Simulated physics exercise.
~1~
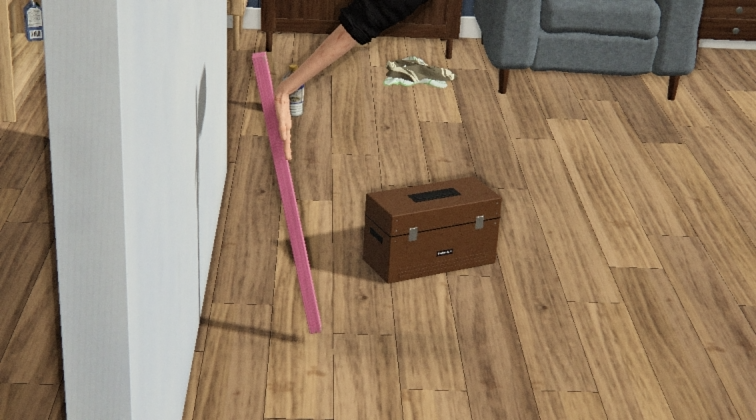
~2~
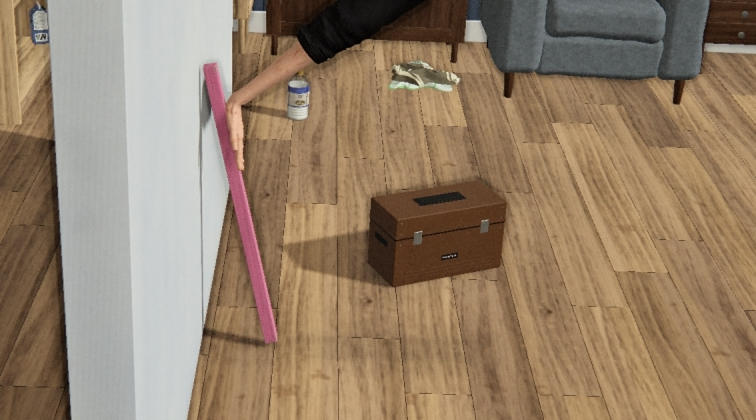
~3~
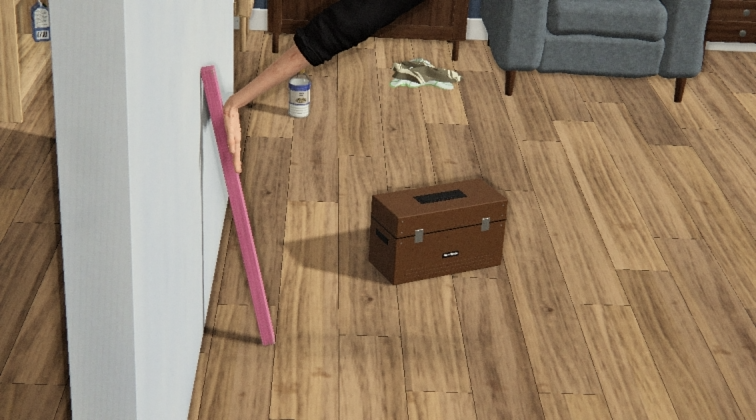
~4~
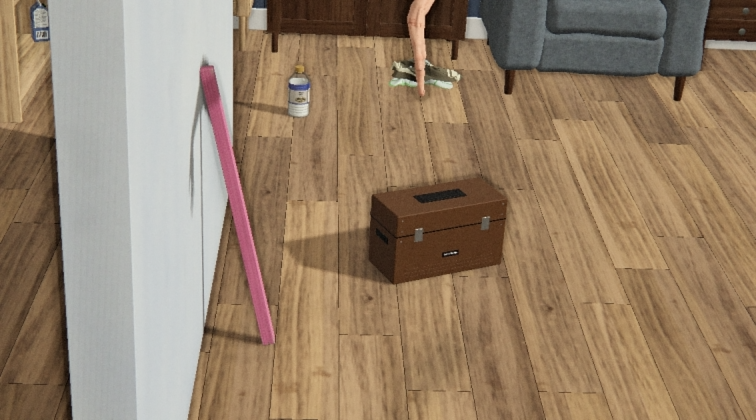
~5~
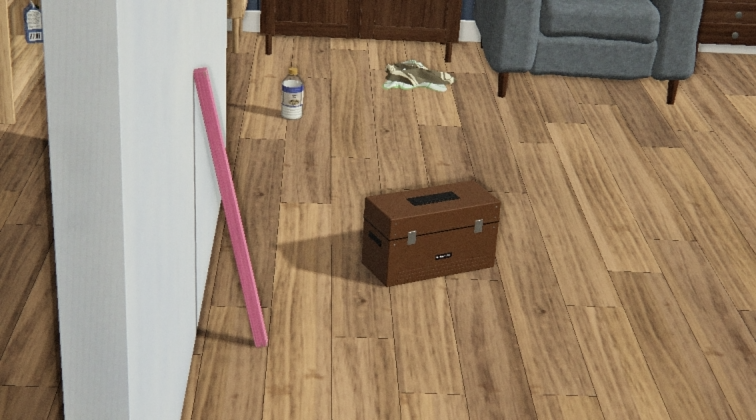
A long pink pole stands tilted in the grip of a hand beside a bare white wall, seen from slightly above by a gently swaying camera. A brown toolbox sits on the wood-plank floor to its right, with a small white container, a crumpled cloth, a blue-grey armchair and dark wooden furniture farther back. The dark-sleeved arm moves the pole left until its top rests against the wall. The hand steadies it briefly, then lets go and draws back past the cloth, out of view. The pole stays leaning, and the toolbox remains in its place.
